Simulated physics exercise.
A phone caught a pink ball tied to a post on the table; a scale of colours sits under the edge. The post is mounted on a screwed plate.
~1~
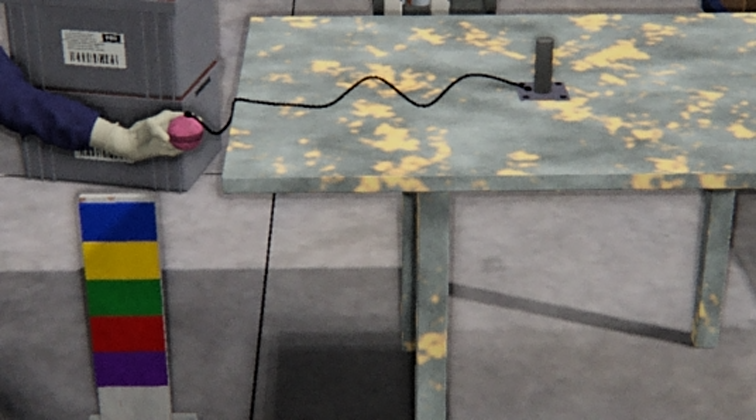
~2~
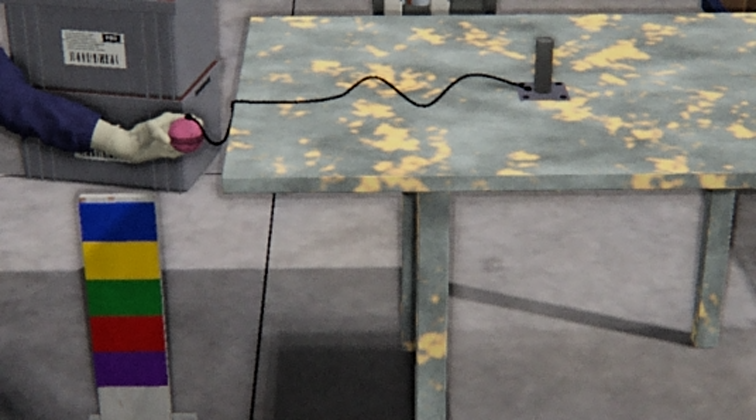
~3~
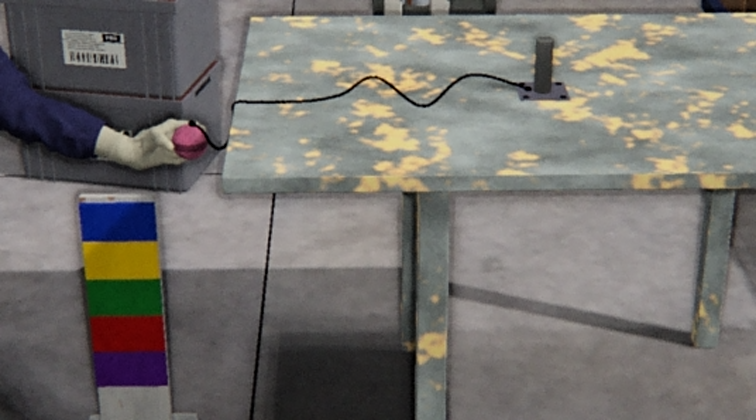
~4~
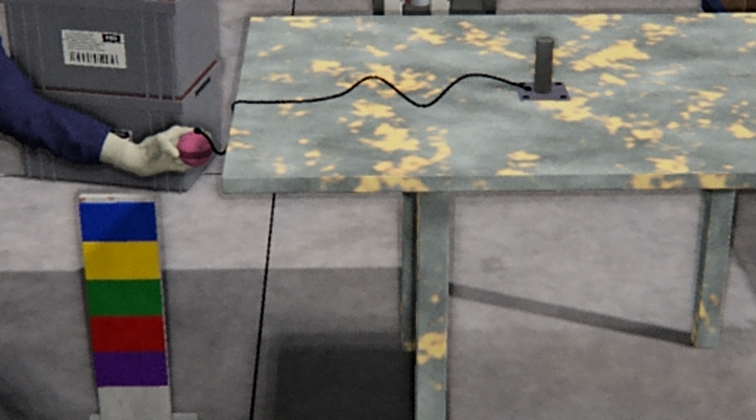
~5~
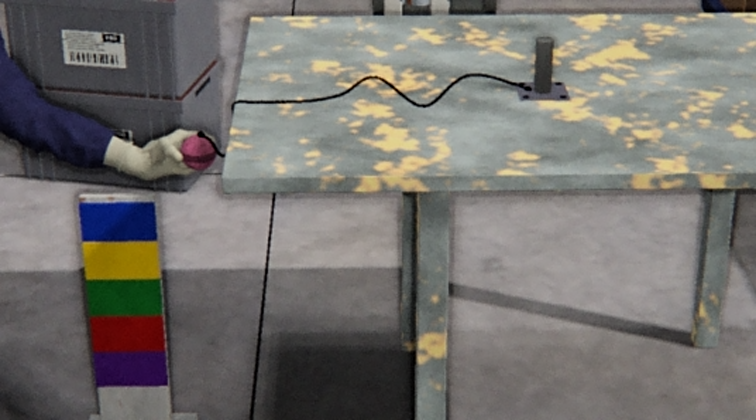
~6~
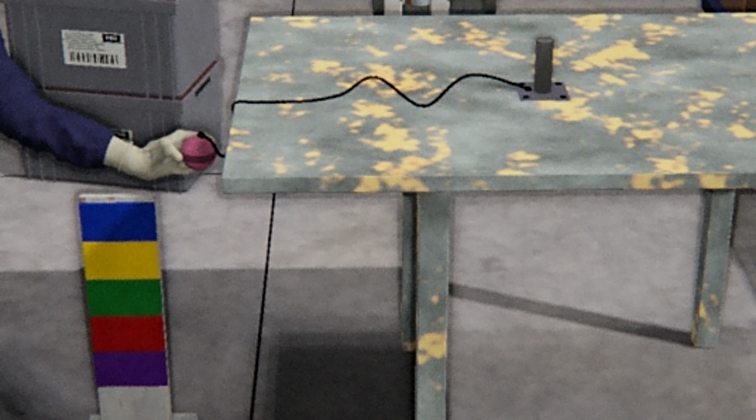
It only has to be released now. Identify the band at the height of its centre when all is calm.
Its centre is at red.
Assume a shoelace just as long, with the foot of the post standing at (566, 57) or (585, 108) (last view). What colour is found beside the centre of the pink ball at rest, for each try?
Green; green.
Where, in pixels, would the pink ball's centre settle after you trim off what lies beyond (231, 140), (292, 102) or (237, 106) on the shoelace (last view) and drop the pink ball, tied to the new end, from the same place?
So, going through them: (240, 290) first, (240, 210) next, (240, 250) last.
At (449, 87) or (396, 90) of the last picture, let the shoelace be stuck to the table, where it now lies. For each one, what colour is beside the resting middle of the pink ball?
First try green, second try yellow.
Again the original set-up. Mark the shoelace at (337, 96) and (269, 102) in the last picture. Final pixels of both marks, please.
First: (236, 141). Second: (239, 203).
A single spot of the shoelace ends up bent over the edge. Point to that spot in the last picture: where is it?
Look near (358, 83).
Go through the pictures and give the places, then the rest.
In the first picture, pink ball (185, 133); blue (118, 224); yellow (121, 262); green (124, 299); red (128, 335); purple (131, 370).
In the second picture, pink ball (186, 135); shoelace through (495, 78) (440, 97) (391, 86) (339, 97) (242, 102).
In the third picture, pink ball (190, 142).
In the fourth picture, pink ball (195, 148); shoelace through (495, 78) (440, 97) (391, 86) (337, 96) (241, 103).
In the fifth picture, pink ball (198, 152).
In the sixth picture, pink ball (198, 152); shoelace through (495, 78) (440, 97) (391, 86) (337, 96) (241, 103).
A little later, ball near (240, 309); level with green.
Next, ball near (253, 330); level with red.
When it is over, ball near (248, 331); level with red. Its centre hangs level with the red band.
